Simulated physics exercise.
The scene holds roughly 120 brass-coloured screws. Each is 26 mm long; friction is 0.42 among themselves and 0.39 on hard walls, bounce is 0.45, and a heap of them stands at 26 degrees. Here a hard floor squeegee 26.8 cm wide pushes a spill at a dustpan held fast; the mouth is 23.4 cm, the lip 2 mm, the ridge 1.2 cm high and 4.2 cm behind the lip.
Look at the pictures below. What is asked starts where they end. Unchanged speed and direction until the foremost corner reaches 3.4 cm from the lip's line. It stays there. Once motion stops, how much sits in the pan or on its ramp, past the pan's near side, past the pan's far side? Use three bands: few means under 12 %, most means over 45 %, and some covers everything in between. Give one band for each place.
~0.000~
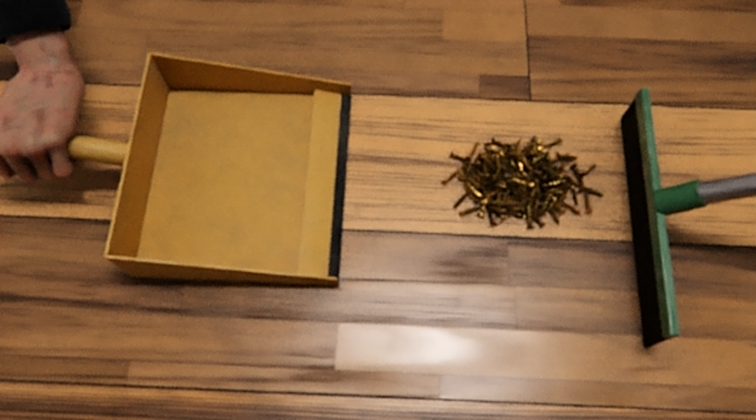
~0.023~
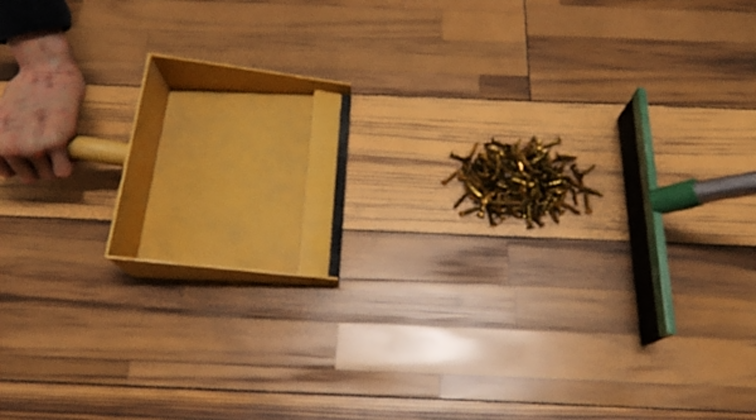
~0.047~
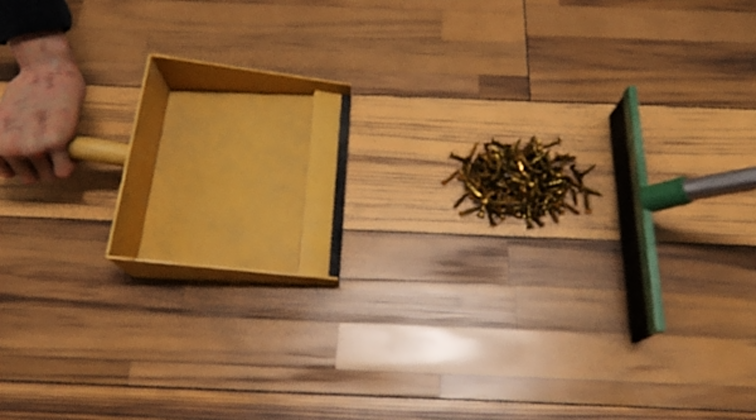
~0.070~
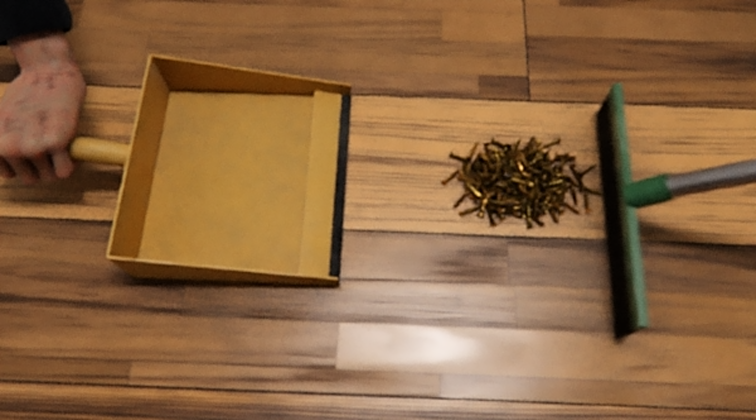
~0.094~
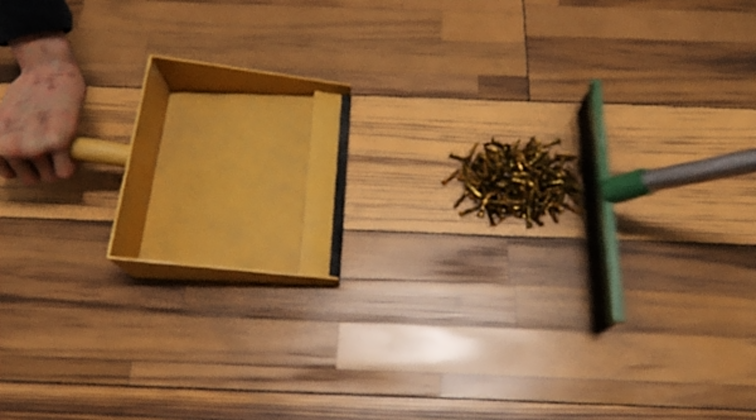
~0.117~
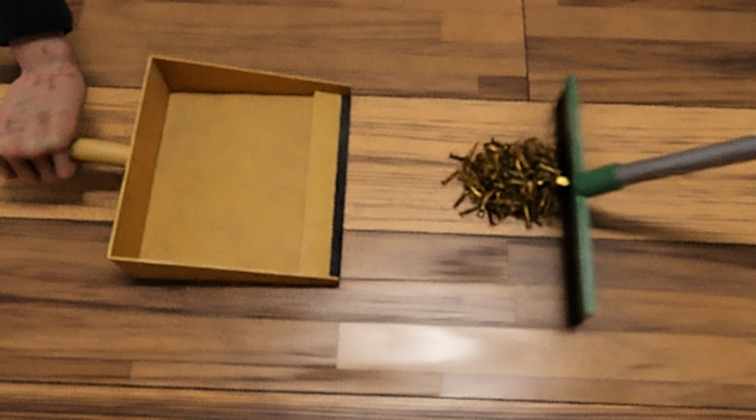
Pan: Most, near side: Few, far side: Few.
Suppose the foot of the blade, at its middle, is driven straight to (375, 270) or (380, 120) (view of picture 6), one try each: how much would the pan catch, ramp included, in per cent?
Around 60 per cent, and around 50 per cent.
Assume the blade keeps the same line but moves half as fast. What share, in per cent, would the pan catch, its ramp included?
It would be around 30 per cent.
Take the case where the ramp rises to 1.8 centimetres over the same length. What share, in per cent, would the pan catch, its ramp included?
I'd put it near 60 per cent, ramp counted.
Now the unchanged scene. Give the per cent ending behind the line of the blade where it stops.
I'd put it near 0 in a hundred.
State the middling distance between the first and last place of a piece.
Median: Approx. 24 cm.
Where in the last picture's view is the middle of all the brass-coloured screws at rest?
In the last view, approximately (332, 153).
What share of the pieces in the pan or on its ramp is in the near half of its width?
Share: Approx. 30 %.
After 0.22 s, middle of the blade 13 cm from the lip; 0 % over the lip, far side 0 %, near side 0 %.
Then, at 0.29 s, middle of the blade 6 cm from the lip; 0 % over the lip, far side 5 %, near side 0 %.
After 0.50 s, middle of the blade 4 cm from the lip; 65 % over the lip, far side 5 %, near side 0 %.
At rest (1.2 s), pan 60 %, near side 0 %, far side 5 %, in front of the lip or behind the blade 30 %.
